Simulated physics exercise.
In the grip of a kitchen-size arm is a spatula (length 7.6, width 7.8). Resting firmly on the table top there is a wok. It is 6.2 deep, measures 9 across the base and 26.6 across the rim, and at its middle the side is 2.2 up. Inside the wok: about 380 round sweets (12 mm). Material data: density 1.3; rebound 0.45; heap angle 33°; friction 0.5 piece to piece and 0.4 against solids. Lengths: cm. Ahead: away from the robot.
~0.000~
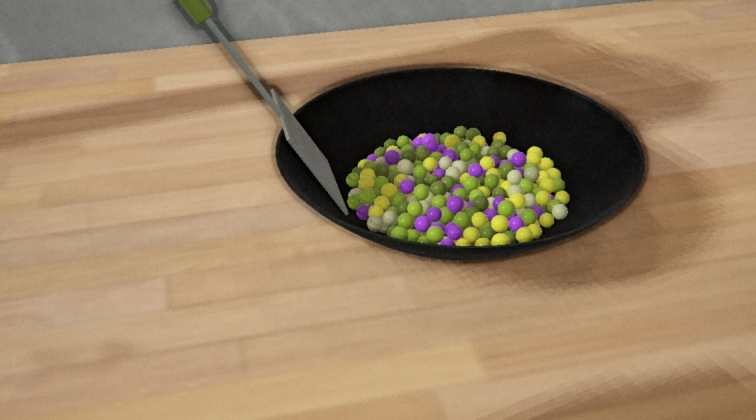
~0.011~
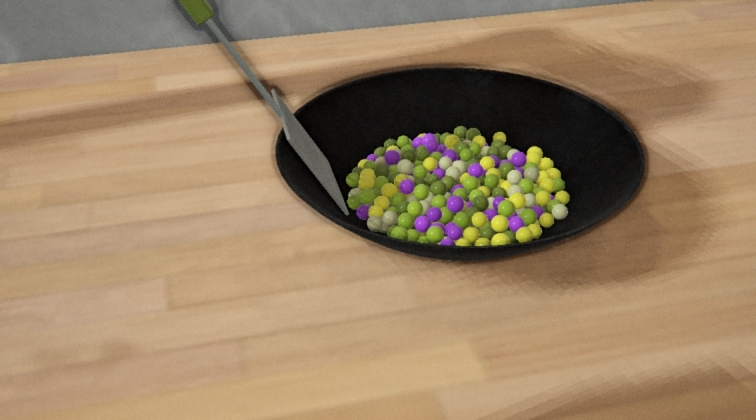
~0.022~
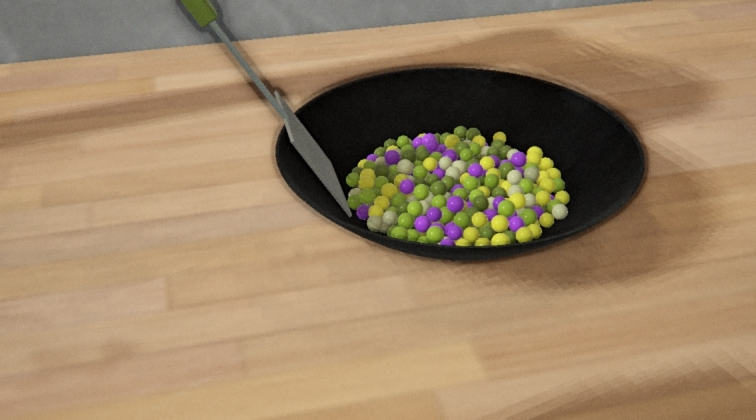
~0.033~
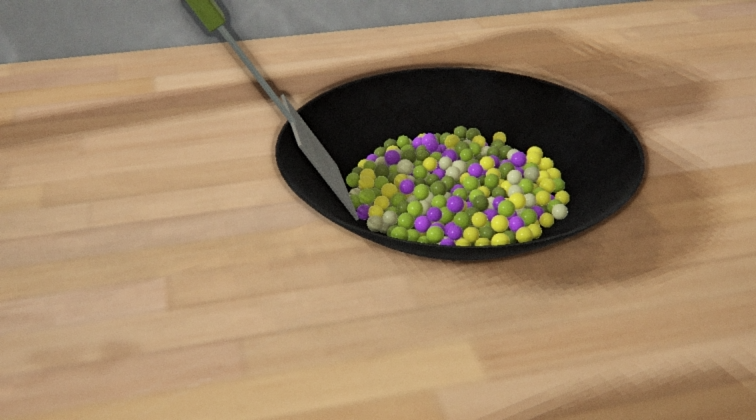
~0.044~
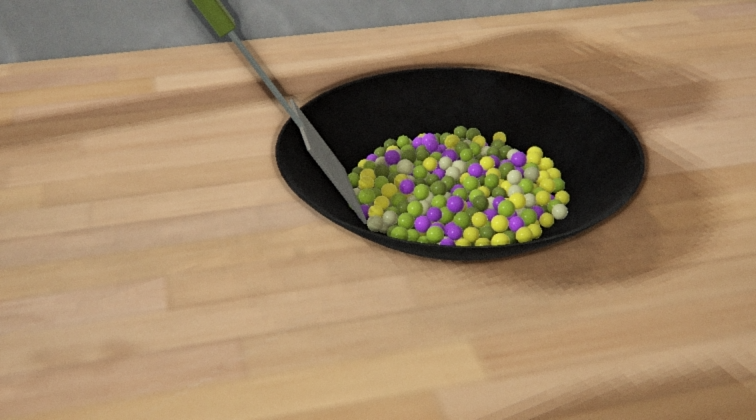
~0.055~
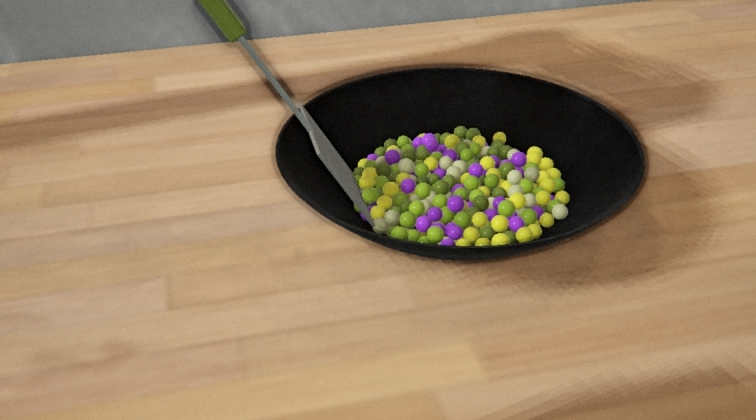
A green-handled spatula slides slightly right along the edge of colourful sweets in a black wok.
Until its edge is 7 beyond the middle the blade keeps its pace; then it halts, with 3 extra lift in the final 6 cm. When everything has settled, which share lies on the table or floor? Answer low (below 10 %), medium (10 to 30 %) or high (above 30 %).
Medium.
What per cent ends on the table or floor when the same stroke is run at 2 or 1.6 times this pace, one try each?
Try one about 40 %, try two about 35 %.
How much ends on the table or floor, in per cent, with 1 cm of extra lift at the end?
Close to 15 in a hundred.
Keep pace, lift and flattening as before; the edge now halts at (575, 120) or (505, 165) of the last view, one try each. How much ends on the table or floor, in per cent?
First try roughly 35 percent, second roughly 0 percent.
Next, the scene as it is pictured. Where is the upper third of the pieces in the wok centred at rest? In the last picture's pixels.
Around (559, 149).
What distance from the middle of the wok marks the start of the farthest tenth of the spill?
Some 30 cm from the centre.
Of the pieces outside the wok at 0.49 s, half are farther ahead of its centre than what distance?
I'd say some 16 centimetres.
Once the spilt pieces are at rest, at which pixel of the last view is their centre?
Centre of the spill: Approx. (681, 178).
By 0.15 s, sloping 60°, highest piece 5 above the table; 380 in the wok.
By 0.24 s, sloping 60°, highest piece 7 above the table; 380 in the wok.
By 0.49 s, sloping 60°, highest piece 8 above the table; 330 in the wok, 42 on the table or floor, 8 on the blade or in flight.
By 1.54 s, sloping 60°, highest piece 7 above the table; 330 in the wok, 50 on the table or floor.
Final count, 330 in the wok, 50 on the table or floor. That is 13 % on the table or floor.
